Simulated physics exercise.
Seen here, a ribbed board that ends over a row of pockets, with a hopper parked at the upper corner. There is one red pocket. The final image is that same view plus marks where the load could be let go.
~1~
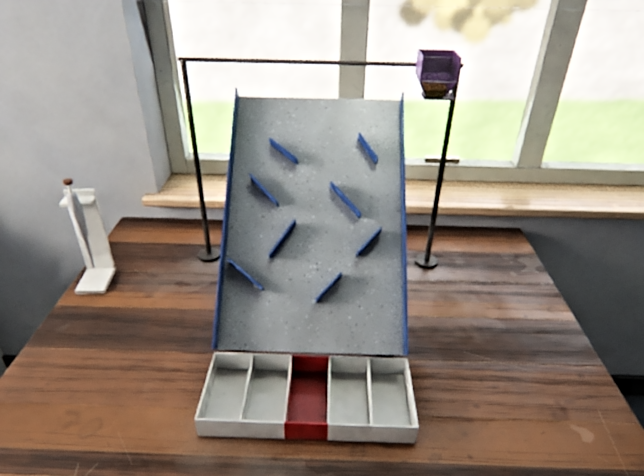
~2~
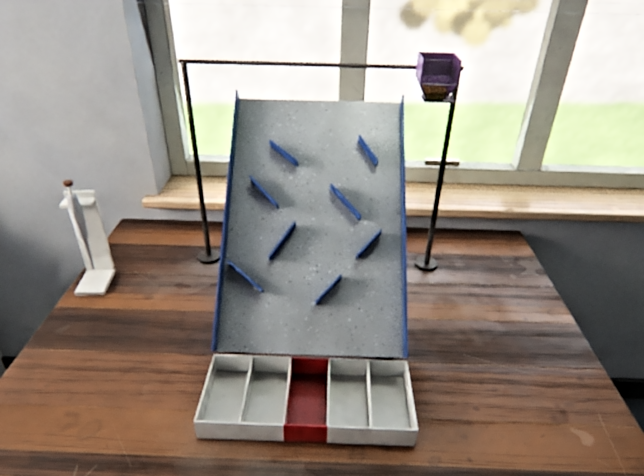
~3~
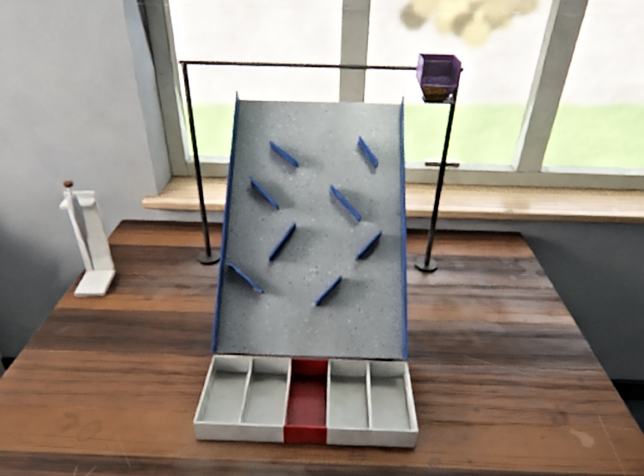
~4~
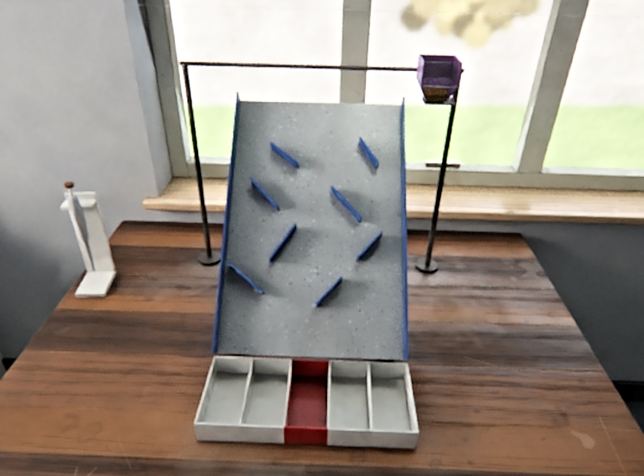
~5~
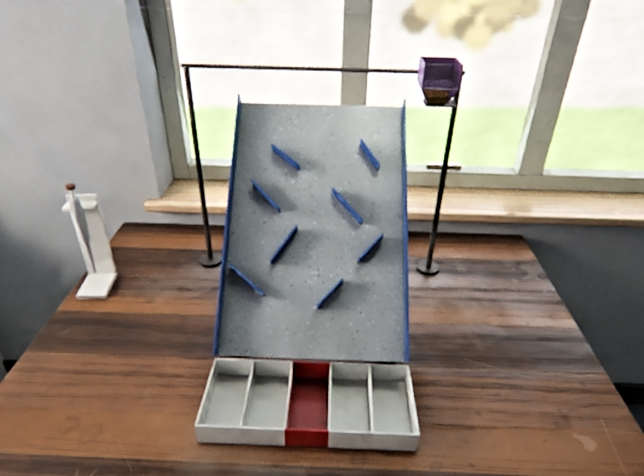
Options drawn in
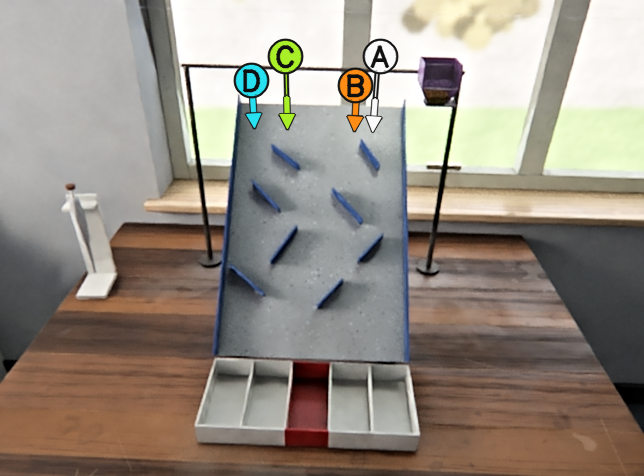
The clip opens on a sloped gray board with blue ribs, standing on a wooden table above a row of five pockets, the middle one red. A small purple hopper sits at the upper right by the window, and nothing visibly moves through to the end.
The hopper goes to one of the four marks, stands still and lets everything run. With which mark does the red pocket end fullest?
D works best here.
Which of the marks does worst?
The answer is A.
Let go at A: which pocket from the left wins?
It is the fifth one.
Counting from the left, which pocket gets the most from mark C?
It is the second one.
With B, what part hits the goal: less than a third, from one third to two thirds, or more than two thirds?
Mark B gives less than a third.
On the marked copy, mark A meets the board at (373, 126); mark B meets the board at (354, 125); mark C meets the board at (287, 123); mark D meets the board at (254, 122).
If A is chosen, none in the red pocket, nearly all in other pockets.
If B is chosen, a small part in the red pocket, most in other pockets.
If C is chosen, a small part in the red pocket, most in other pockets, a small part outside the box.
If D is chosen, about a third in the red pocket, about half in other pockets, a small part held on the board.
